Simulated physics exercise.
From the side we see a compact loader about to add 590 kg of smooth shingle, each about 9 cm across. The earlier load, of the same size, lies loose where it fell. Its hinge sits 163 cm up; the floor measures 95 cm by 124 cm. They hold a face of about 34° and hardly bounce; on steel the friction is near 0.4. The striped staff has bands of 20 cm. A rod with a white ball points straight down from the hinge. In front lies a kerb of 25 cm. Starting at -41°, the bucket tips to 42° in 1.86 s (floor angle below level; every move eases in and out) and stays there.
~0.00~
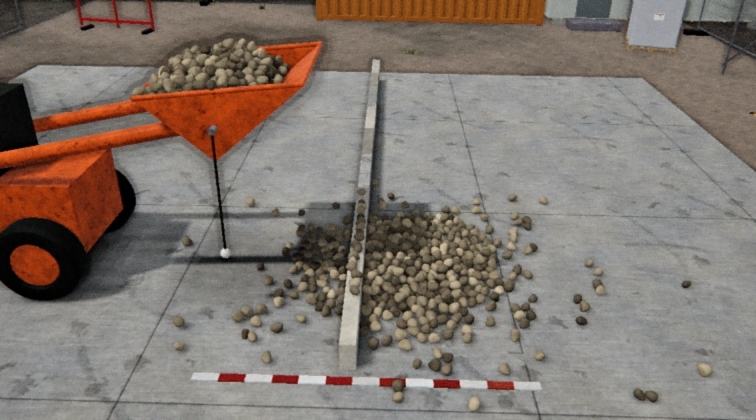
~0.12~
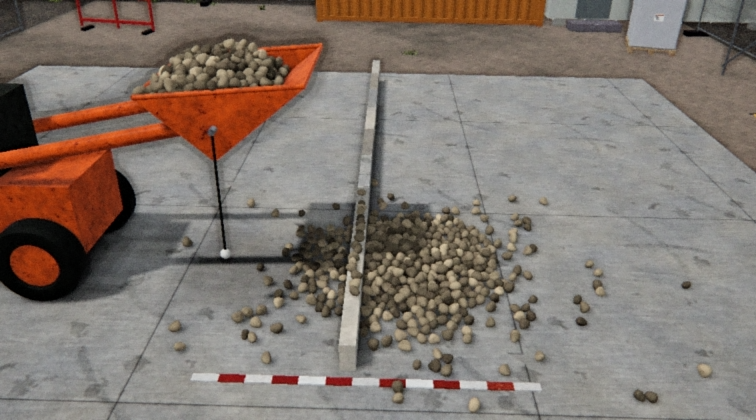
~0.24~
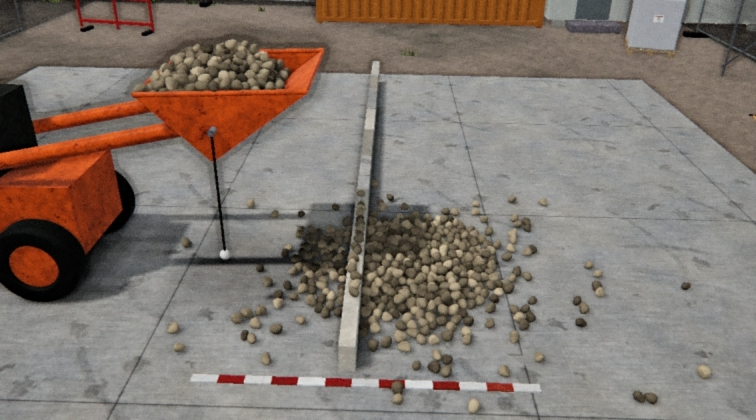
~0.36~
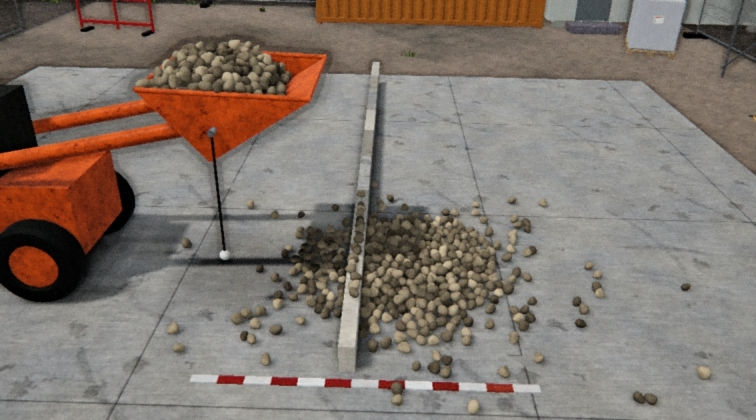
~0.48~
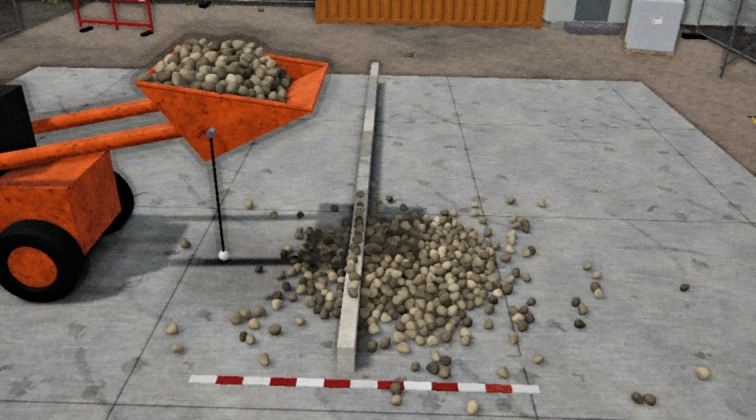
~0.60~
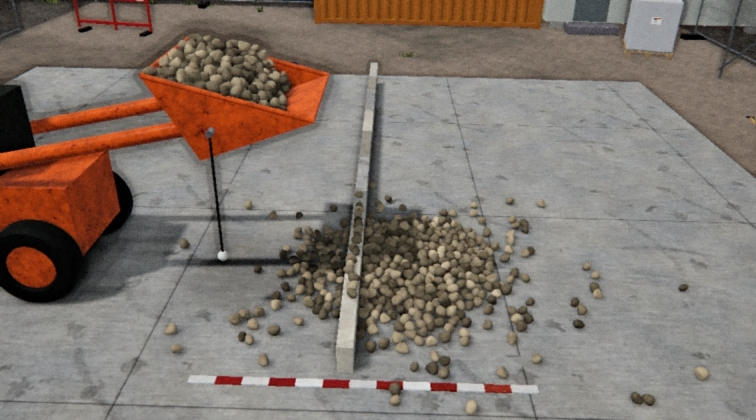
On a concrete yard, an orange loader's bucket of stones slowly tilts down to the right.
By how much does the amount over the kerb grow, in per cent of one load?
Some 36 per cent is added.
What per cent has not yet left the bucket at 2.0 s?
Roughly 15 per cent is still inside.
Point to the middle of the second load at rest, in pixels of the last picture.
Their middle is at about (336, 257).
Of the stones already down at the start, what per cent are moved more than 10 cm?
About 15 per cent.
After 1.4 s the floor is at 29°; in per cent of one load, 86 in the bucket, 32 on this side of the kerb, 82 over the kerb; the foremost stones are at (628, 317).
After 2.0 s the floor is at 42°; in per cent of one load, 15 in the bucket, 87 on this side of the kerb, 99 over the kerb; the foremost stones are at (628, 317).
After 2.3 s the floor is at 42°; in per cent of one load, 0 in the bucket, 88 on this side of the kerb, 113 over the kerb; the foremost stones are at (628, 317).
After 5.2 s the floor is at 42°; in per cent of one load, 0 in the bucket, 83 on this side of the kerb, 118 over the kerb; the foremost stones are at (628, 317). Net gain over the kerb, 36.
